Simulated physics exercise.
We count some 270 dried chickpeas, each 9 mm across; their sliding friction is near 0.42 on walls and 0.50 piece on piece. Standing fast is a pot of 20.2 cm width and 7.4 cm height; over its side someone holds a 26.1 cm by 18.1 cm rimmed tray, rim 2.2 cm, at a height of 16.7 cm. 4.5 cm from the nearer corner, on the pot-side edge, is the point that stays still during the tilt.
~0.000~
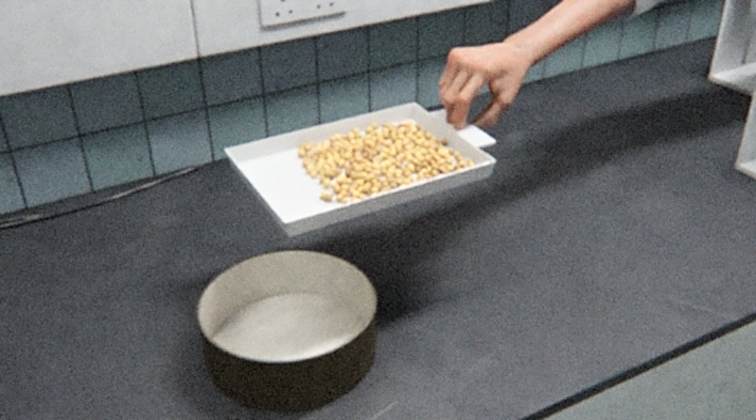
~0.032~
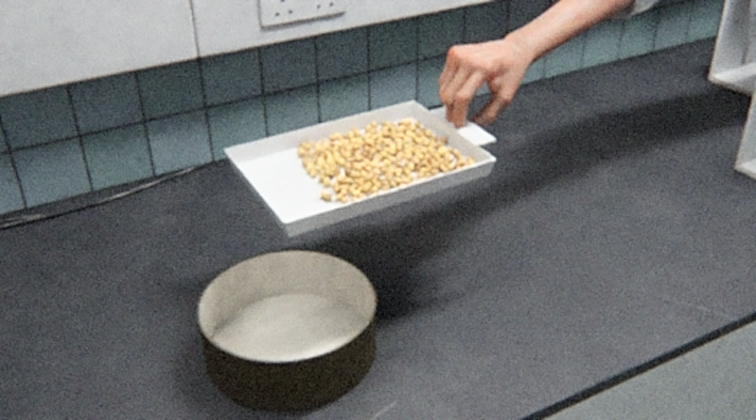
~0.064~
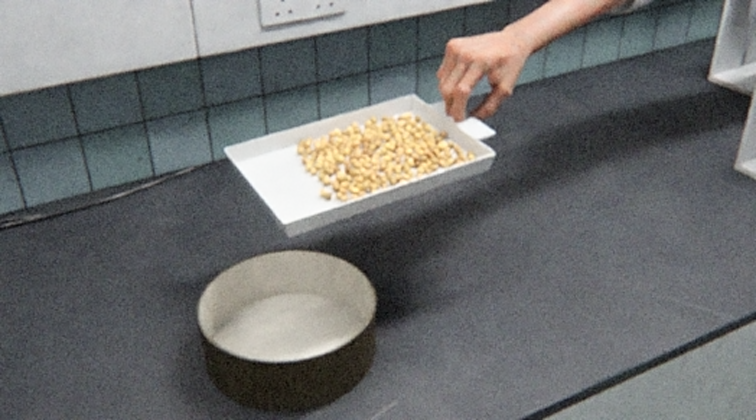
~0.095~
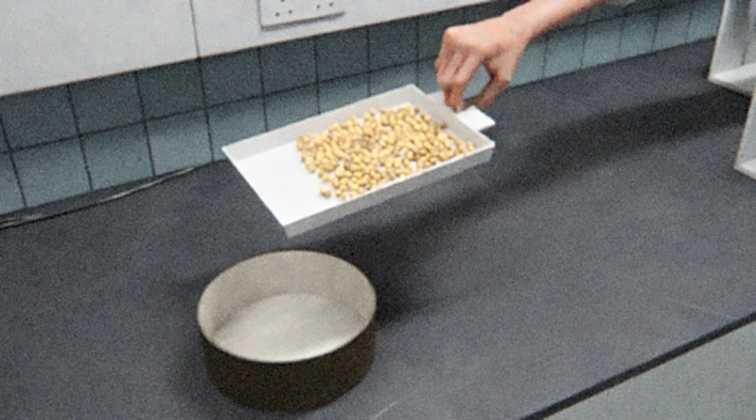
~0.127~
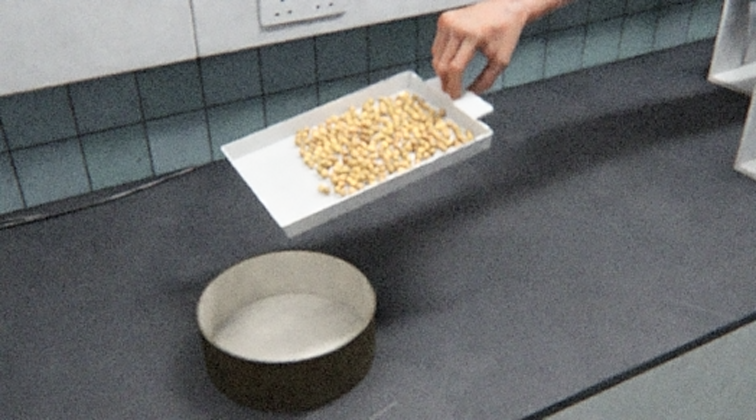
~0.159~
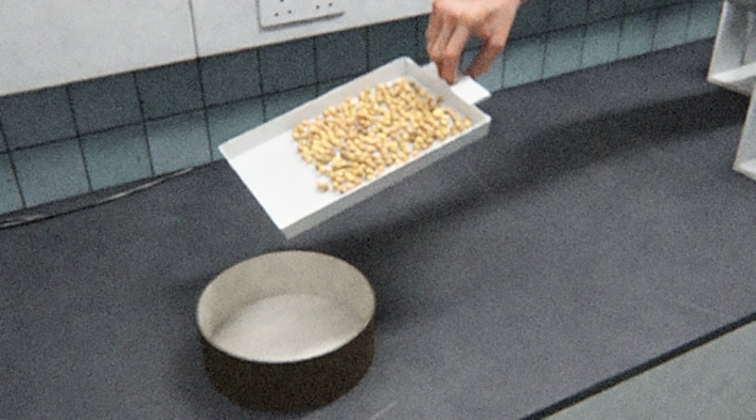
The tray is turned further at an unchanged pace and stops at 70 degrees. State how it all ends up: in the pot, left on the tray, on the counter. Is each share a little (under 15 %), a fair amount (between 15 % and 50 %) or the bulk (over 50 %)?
Pot: A fair amount; tray: A fair amount; counter: A fair amount.
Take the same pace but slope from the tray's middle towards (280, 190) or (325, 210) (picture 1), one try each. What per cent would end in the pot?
The share comes to roughly 10 in a hundred, then roughly 70 in a hundred.
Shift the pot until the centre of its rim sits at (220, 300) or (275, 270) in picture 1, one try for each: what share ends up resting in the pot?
First try around 60 %, second around 15 %.
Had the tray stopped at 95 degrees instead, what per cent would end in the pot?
In that case, near 65 percent.
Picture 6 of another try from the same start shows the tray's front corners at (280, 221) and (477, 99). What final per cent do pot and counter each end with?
You'd end with pot at 10 and counter at 60.
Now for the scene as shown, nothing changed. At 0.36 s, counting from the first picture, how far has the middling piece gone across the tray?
Around 2 centimetres.
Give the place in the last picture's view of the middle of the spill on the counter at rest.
The middle of the spill sits at roughly (105, 397).
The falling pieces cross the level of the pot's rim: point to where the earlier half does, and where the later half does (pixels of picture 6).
At about (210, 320), then at (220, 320).
After 0.36 s, tilt 43 degrees; the tray holds 100 %, the pot 0 %.
After 0.49 s, tilt 62 degrees; the tray holds 100 %, the pot 0 %.
After 0.76 s, tilt 70 degrees; the tray holds 40 %, the pot 25 %.
At rest (1.7 s), pot 35 %, tray 35 %, counter 30 %.
